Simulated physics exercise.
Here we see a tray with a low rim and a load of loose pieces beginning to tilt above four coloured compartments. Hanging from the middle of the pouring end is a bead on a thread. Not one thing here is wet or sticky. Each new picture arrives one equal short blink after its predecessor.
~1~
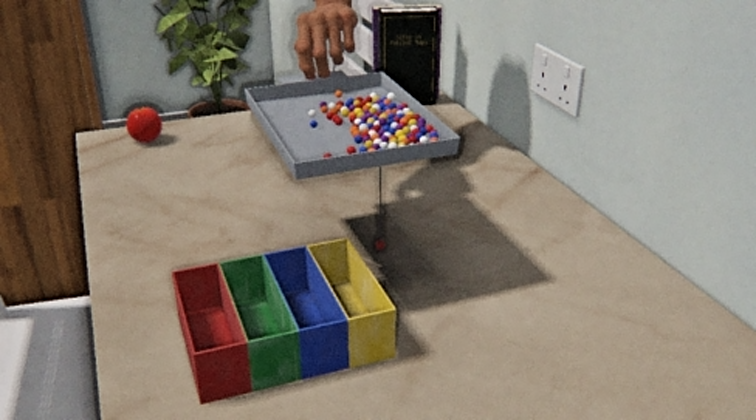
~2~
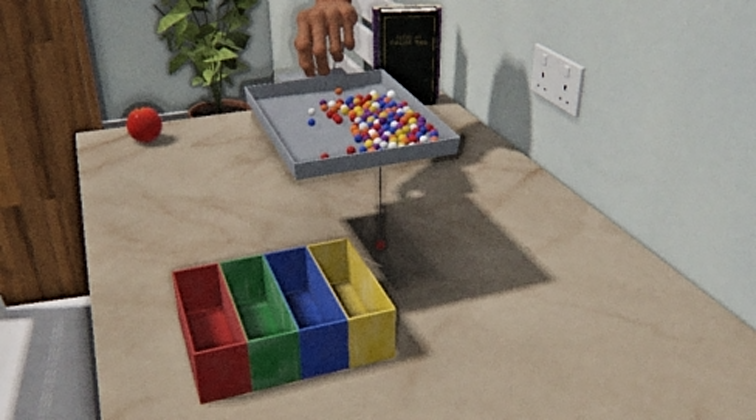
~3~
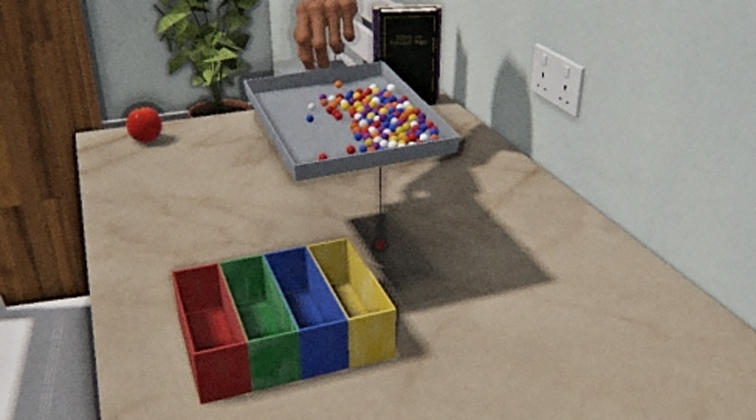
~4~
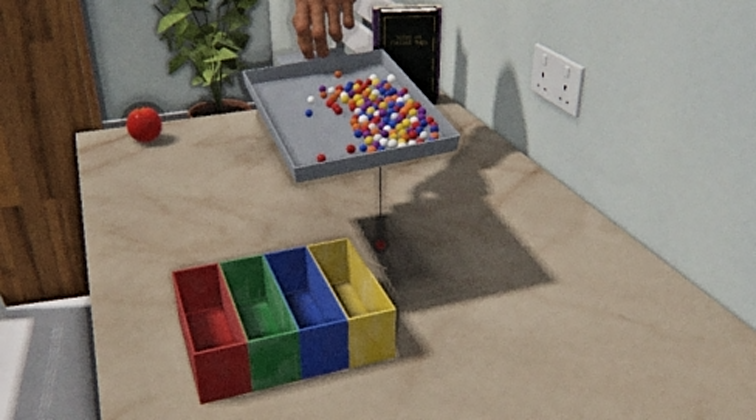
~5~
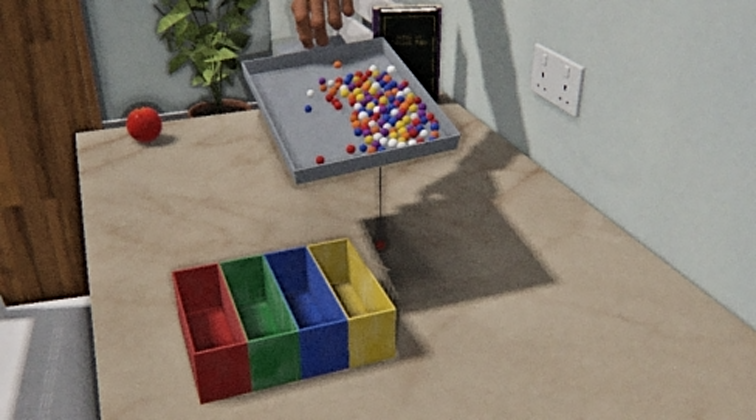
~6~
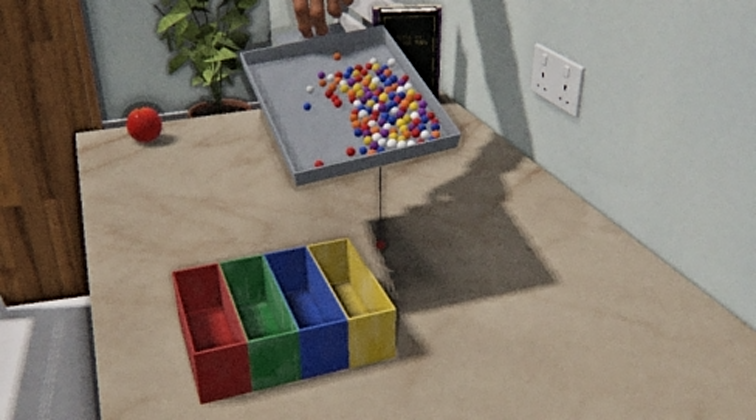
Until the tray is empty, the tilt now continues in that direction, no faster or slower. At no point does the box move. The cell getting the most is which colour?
It is blue.
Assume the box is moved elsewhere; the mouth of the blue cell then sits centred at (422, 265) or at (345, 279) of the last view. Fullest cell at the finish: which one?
Attempt 1 - the cell in red; attempt 2 - the green one.
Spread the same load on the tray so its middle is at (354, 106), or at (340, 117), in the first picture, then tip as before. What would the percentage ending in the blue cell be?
Estimates in order: 50 percent, 50 percent.
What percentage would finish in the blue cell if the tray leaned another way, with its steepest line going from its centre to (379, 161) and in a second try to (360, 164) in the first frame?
Case one 0 %; case two 20 %.
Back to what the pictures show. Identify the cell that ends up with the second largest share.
Ranked second: The yellow cell.
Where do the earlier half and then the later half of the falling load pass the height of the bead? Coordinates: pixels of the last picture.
(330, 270) first, (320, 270) later.
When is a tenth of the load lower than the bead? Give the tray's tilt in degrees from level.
Roughly 95°.
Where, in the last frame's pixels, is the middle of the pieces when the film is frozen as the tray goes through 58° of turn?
Somewhere about pixel (364, 135).
Just after the last frame, tray tipped steeply; every one on the tray.
A moment on, tray tipped right over; roughly two thirds on the tray; about a tenth in the yellow cell; about a tenth in the blue cell; just a few in the green cell; roughly a quarter falling or outside the box.
Further on, tray tipped past a quarter turn; roughly half in the blue cell; roughly a third in the yellow cell; just a few in the red cell; just a few in the green cell; about a tenth falling or outside the box.
When it is over, tray tipped past a quarter turn; roughly half in the blue cell; roughly a third in the yellow cell; just a few in the red cell; just a few in the green cell; about a tenth outside the box.
